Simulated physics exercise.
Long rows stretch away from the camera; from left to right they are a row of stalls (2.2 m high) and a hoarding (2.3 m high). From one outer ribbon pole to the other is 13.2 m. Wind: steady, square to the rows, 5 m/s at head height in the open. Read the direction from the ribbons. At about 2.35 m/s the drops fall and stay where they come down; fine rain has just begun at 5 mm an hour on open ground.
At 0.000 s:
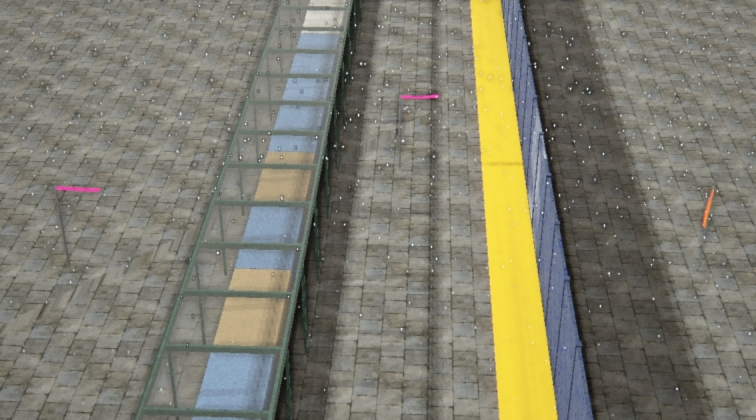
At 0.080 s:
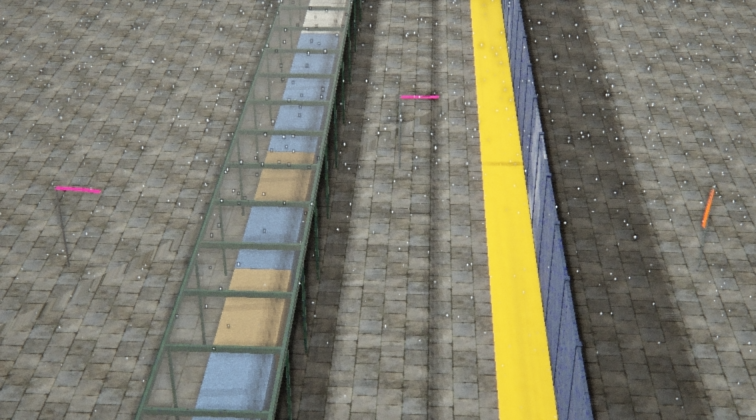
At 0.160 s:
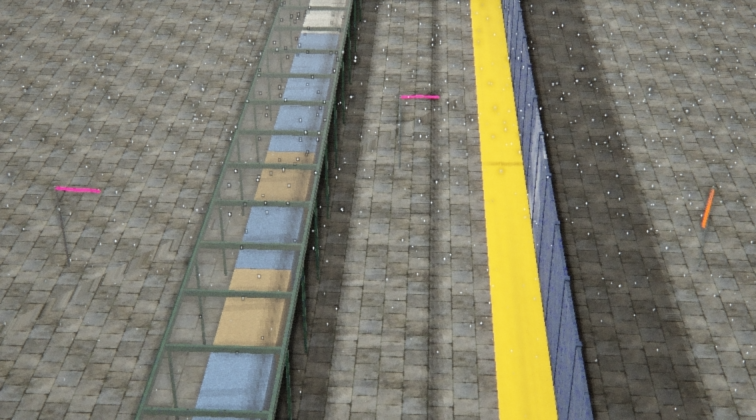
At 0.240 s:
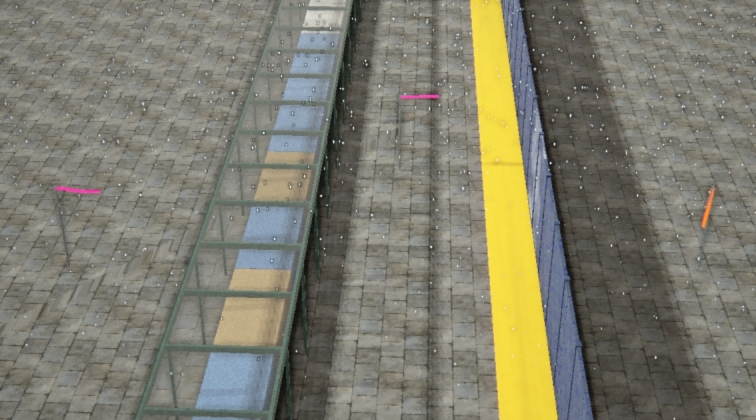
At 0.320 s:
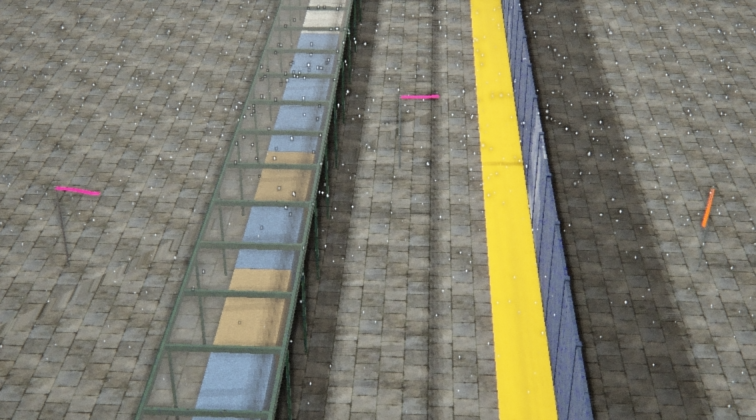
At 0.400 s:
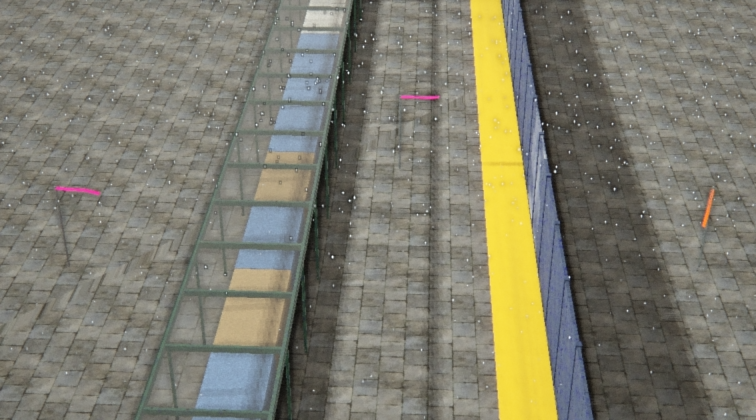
Fine rain drifted to the right over paving between a long row of stalls and a yellow-topped hoarding, while the pink ribbons held out to the right and the orange one hung nearly straight, barely moving.
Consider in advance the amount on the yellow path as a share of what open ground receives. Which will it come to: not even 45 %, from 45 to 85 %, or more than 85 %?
It will be more than 85 %.
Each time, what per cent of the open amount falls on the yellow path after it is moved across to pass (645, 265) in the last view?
Roughly 80 per cent.
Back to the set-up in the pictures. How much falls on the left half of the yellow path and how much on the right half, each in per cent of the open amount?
Left half about 95 per cent, right half about 100 per cent.
After 10 minutes open ground has 0.8 mm and the yellow path 0.8 mm.
After 30 minutes open ground has 2.5 mm and the yellow path 2.4 mm.
After 60 minutes open ground has 5.0 mm and the yellow path 4.9 mm, so the yellow path has 97 % of the open amount; the left half of it has 95 %, the right half 100 %.
